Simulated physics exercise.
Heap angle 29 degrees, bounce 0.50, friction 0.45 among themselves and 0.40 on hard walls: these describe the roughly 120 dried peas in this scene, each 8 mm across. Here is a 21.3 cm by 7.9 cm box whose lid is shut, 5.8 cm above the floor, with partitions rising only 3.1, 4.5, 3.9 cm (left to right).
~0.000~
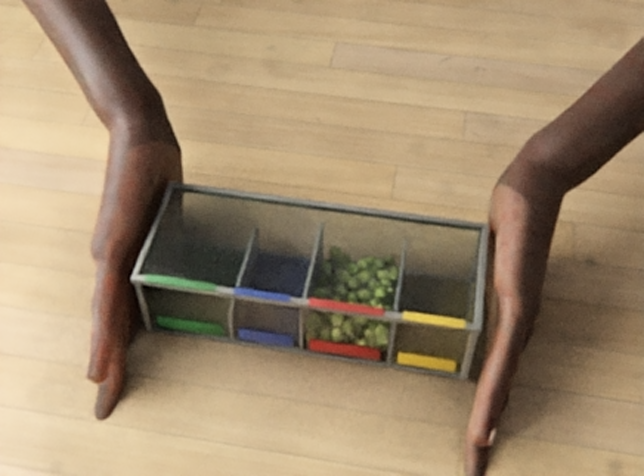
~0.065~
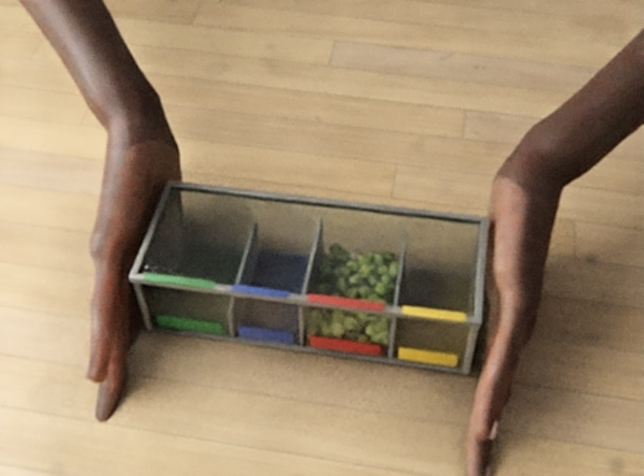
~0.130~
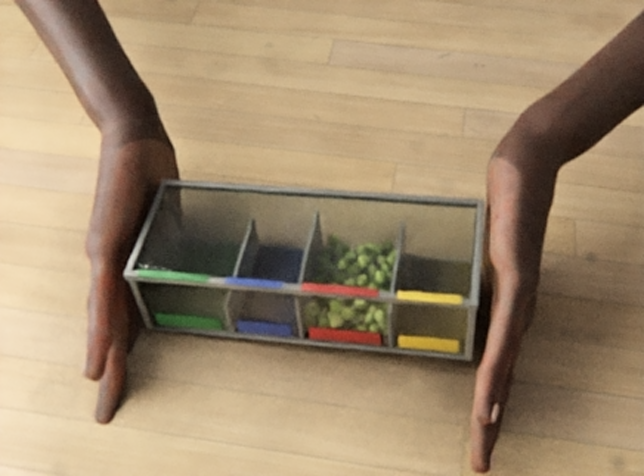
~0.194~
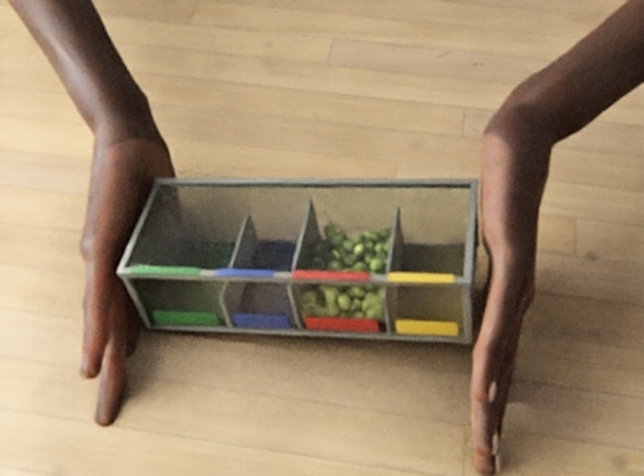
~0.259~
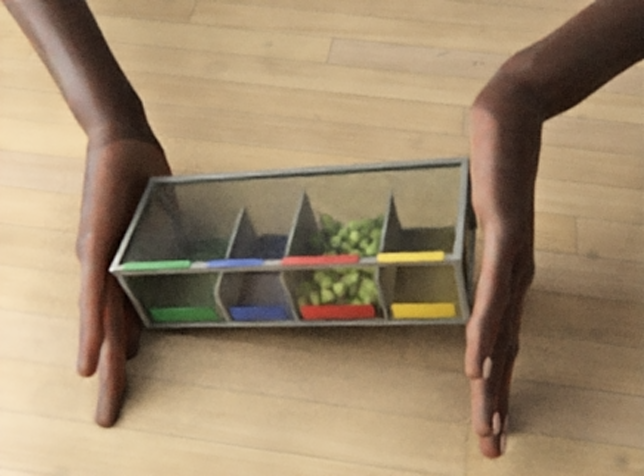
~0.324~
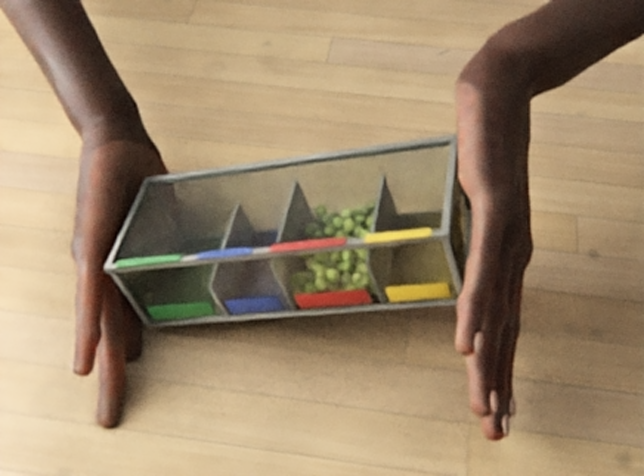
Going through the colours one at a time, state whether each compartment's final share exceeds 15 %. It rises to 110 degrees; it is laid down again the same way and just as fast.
One by one: Red: Qualifies, blue: Does not qualify, green: Qualifies, yellow: Does not qualify.
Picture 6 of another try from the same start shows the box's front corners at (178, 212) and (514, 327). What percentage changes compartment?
Then about 65 per cent.
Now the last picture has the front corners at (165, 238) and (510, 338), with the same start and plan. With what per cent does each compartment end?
Each compartment ends like this: Red 60 per cent, blue 0 per cent, green 0 per cent, yellow 40 per cent.
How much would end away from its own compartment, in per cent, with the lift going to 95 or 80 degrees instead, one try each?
Try one gives around 25 %, try two around 5 %.
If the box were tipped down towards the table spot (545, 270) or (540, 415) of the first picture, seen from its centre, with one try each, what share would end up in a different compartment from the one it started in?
Roughly 50 % for the first direction, roughly 70 % for the second.
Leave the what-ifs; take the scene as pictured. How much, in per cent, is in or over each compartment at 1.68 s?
Per cent by colour: Red 85; blue 5; green 15; yellow 0.
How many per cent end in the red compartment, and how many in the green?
Red 75, green 25.
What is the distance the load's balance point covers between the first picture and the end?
Around 3.5 centimetres.
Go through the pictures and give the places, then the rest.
In the first picture, box tilt 0 degrees, front corners at (139, 277) and (474, 326); red 100 %.
In the second picture, box tilt 1 degrees, front corners at (137, 276) and (474, 319).
In the third picture, box tilt 5 degrees, front corners at (132, 273) and (471, 302), lowest corner left back.
In the fourth picture, box tilt 10 degrees, front corners at (125, 270) and (464, 280), lowest corner left back.
In the fifth picture, box tilt 14 degrees, front corners at (119, 268) and (455, 257), lowest corner left back.
In the sixth picture, box tilt 19 degrees, front corners at (113, 266) and (443, 233), lowest corner left back; red 100 %. Its pace works out near 70 degrees a second.
After 1.68 s, tilt 110 degrees; red 85 %, blue 5 %, green 15 %.
After 2.58 s, tilt 49 degrees; red 75 %, green 25 %.
Then, at 3.48 s, tilt 0 degrees; red 75 %, green 25 %.
In the end, at 4.3 s, red 75 %, blue 0 %, green 25 %, yellow 0 %.
